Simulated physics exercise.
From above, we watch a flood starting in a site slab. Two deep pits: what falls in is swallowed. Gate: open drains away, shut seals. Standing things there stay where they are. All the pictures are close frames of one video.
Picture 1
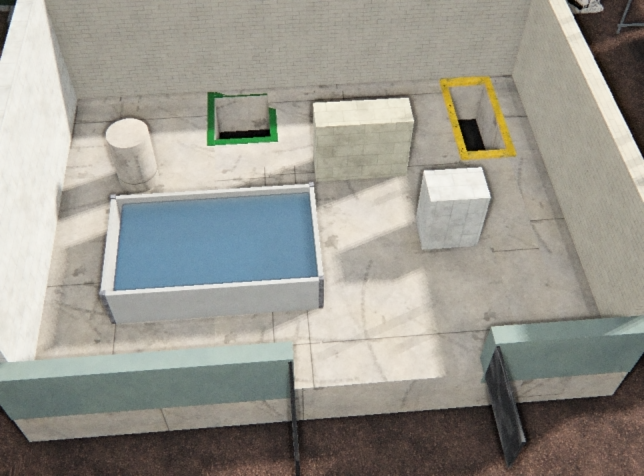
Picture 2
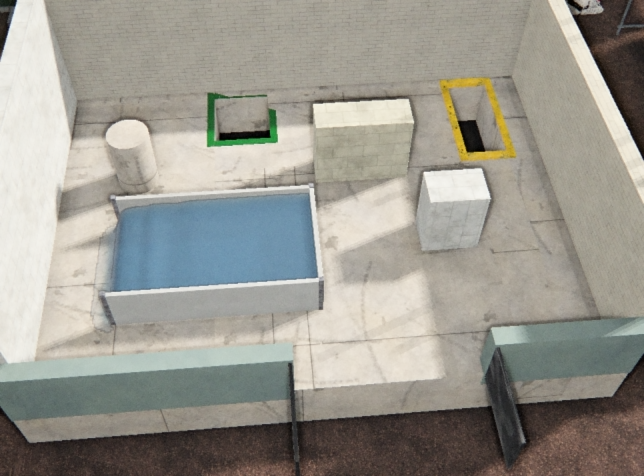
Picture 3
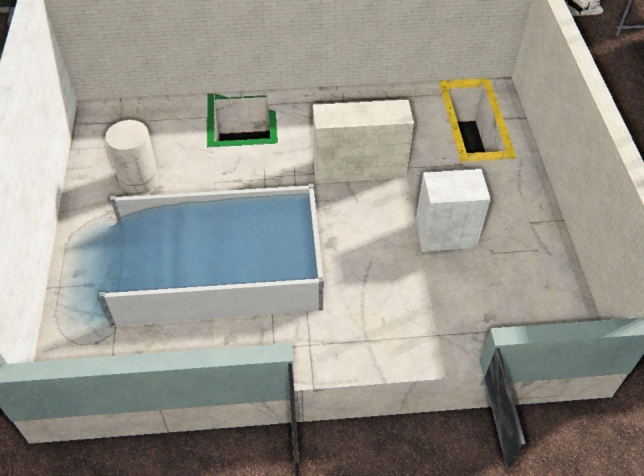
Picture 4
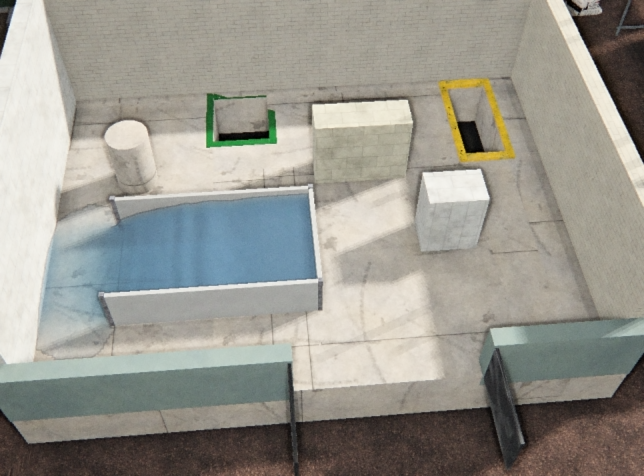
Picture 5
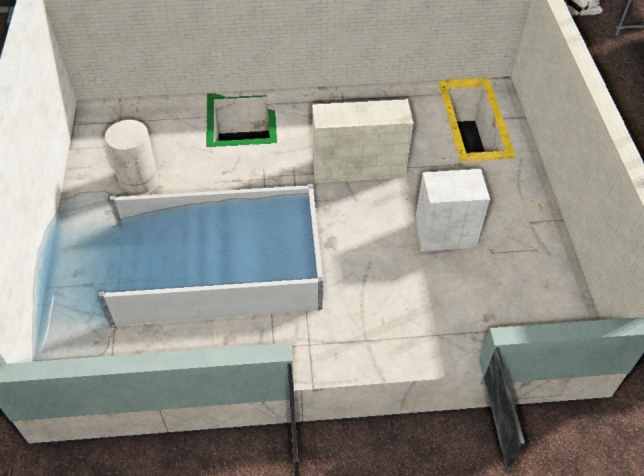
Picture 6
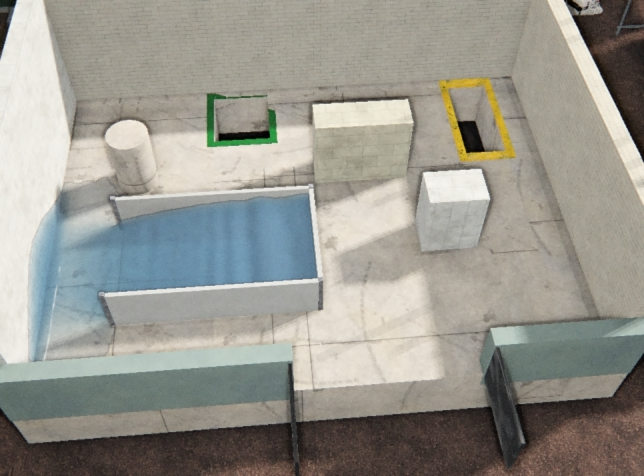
Blue water in a white tank poured out through its open left end, spread across the pale floor, and reached the left wall, where it splashed up while the blocks and cylinder stayed still.
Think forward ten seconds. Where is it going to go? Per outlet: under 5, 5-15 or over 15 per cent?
The gate is likely to claim a middle share of five to fifteen per cent, the yellow pit is likely to claim a small share beneath five per cent, the green pit is likely to claim a large share past fifteen per cent.
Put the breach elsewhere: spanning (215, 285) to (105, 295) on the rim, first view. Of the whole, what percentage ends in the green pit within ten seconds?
That would be green at 15 percent.
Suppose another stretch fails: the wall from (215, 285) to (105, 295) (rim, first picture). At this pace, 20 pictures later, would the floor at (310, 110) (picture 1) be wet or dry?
Untouched.
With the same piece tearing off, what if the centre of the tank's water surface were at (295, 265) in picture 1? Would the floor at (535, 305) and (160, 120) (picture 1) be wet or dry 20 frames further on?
First spared, then submerged.
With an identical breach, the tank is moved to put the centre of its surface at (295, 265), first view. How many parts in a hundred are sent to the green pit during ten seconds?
Within ten seconds the green pit collects 25 percent of the total.
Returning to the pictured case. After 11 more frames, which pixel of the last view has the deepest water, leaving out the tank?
I'd point to (30, 393).
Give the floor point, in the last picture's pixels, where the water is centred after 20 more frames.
The water's centre sits above (159, 260).
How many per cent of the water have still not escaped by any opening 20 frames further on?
96 percent or thereabouts.
A moment on, water covers 15 % of the floor; the gate 0 %, the yellow pit 0 %, the green pit 0 %.
Next, water covers 25 % of the floor; the gate 0 %, the yellow pit 0 %, the green pit 0 %.
Then, water covers 40 % of the floor; the gate 0 %, the yellow pit 0 %, the green pit 3 %.
Later, water covers 65 % of the floor; the gate 7 %, the yellow pit 0 %, the green pit 15 %.
In the end, water covers 90 % of the floor; the gate 11 %, the yellow pit 0 %, the green pit 22 %.
